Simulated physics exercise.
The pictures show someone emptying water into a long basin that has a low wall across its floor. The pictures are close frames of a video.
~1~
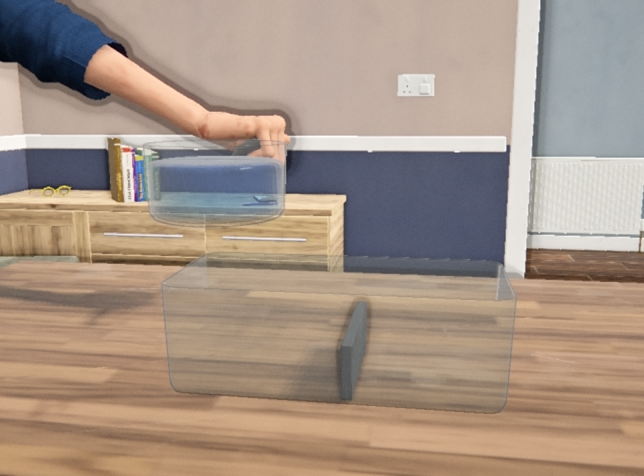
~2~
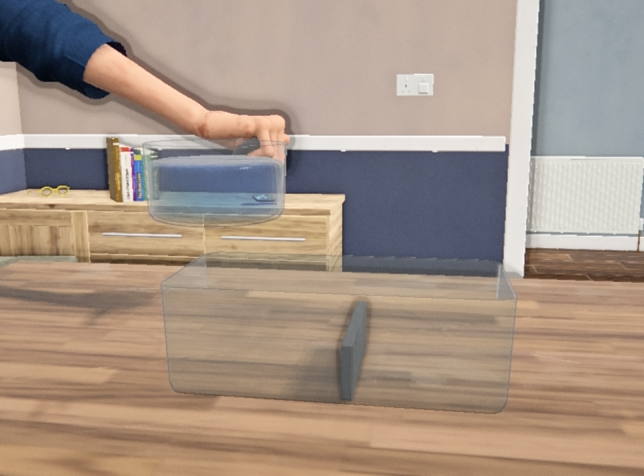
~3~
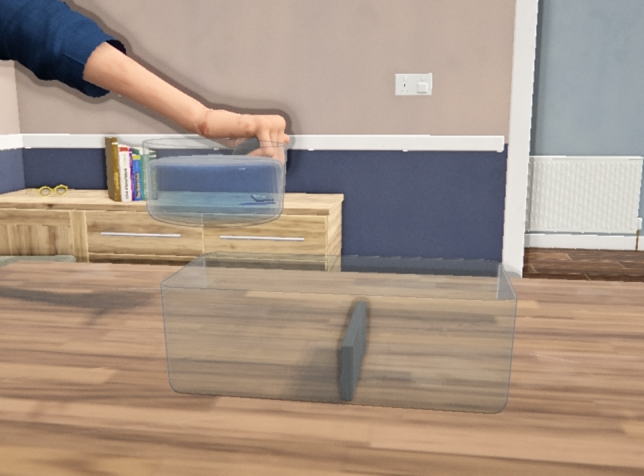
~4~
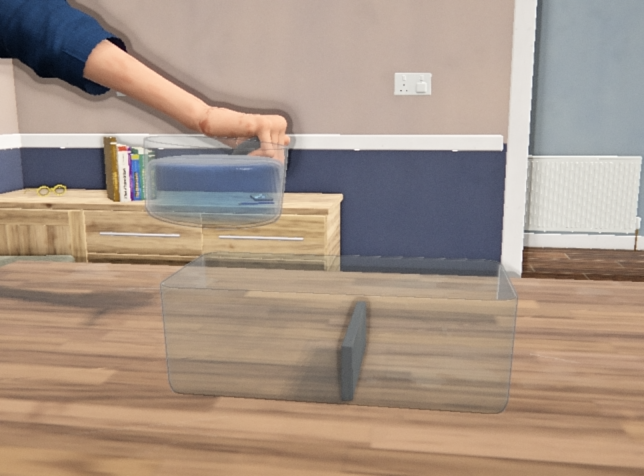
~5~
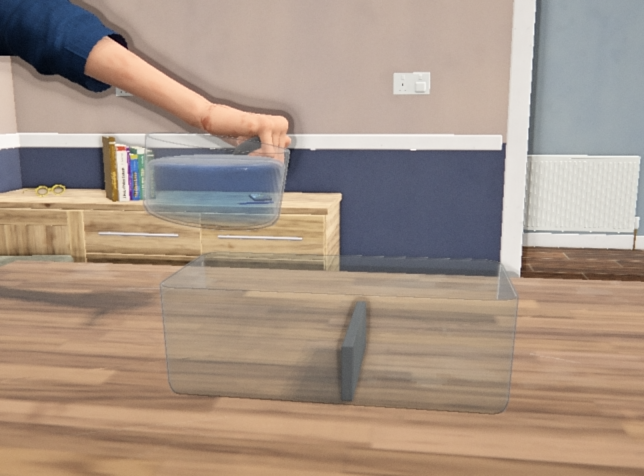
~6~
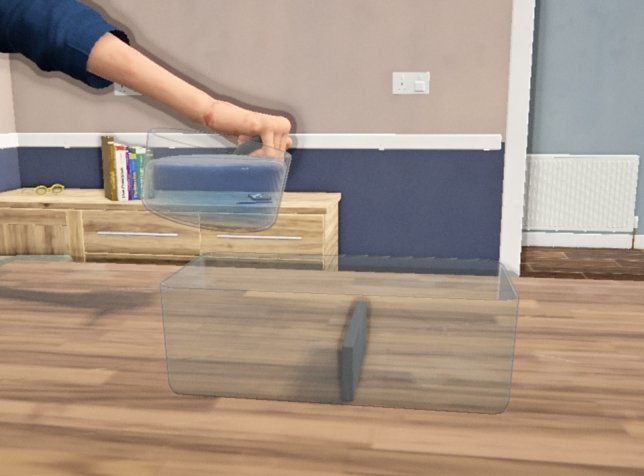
A hand in a dark blue sleeve holds a clear container of blue water level above a long transparent basin with a low grey wall across its floor. The hand then slowly tilts the container slightly, its right side dipping, while the water stays inside and the basin remains still and empty.
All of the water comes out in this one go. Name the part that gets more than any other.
It is the left one.
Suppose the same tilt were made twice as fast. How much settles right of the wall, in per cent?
Near 5 %.
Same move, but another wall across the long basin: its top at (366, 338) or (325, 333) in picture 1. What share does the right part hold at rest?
Near 10 % and 65 %.
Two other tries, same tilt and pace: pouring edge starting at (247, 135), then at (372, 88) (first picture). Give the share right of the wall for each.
First some 0, then 95 per cent.
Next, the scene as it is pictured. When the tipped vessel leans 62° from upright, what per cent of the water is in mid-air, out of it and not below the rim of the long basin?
About 25 per cent.
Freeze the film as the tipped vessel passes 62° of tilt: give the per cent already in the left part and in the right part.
Near 10 on the left, 0 on the right.
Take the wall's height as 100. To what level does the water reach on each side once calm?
Near 50 on the left, 10 on the right.
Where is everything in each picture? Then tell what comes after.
In the first picture, tilt 0°; pouring edge (283, 146); surface from (155, 161) to (283, 162); the long basin's rim runs from (185, 269) to (508, 281); the wall's top is at (355, 323).
In the second picture, tilt 0°; pouring edge (283, 146); surface from (155, 161) to (283, 163).
In the third picture, tilt 2°; pouring edge (284, 147); surface from (155, 160) to (283, 163).
In the fourth picture, tilt 4°; pouring edge (285, 150); surface from (155, 160) to (283, 163).
In the fifth picture, tilt 8°; pouring edge (287, 154); surface from (155, 160) to (284, 163).
In the sixth picture, tilt 12°; pouring edge (288, 159); surface from (154, 160) to (287, 163).
A moment on, the tilt is 62° and 64 per cent is still to pour, 11 is left of the wall and 2 right of it.
Next, the tilt is 95° and 14 per cent is still to pour, 61 is left of the wall and 19 right of it.
Then the tilt is 102° and 1 per cent is still to pour, 78 is left of the wall and 19 right of it.
Later the tilt is 102° and 0 per cent is still to pour, 80 is left of the wall and 19 right of it.
In the end 80 per cent lies left of the wall, 19 right of it and 1 outside.
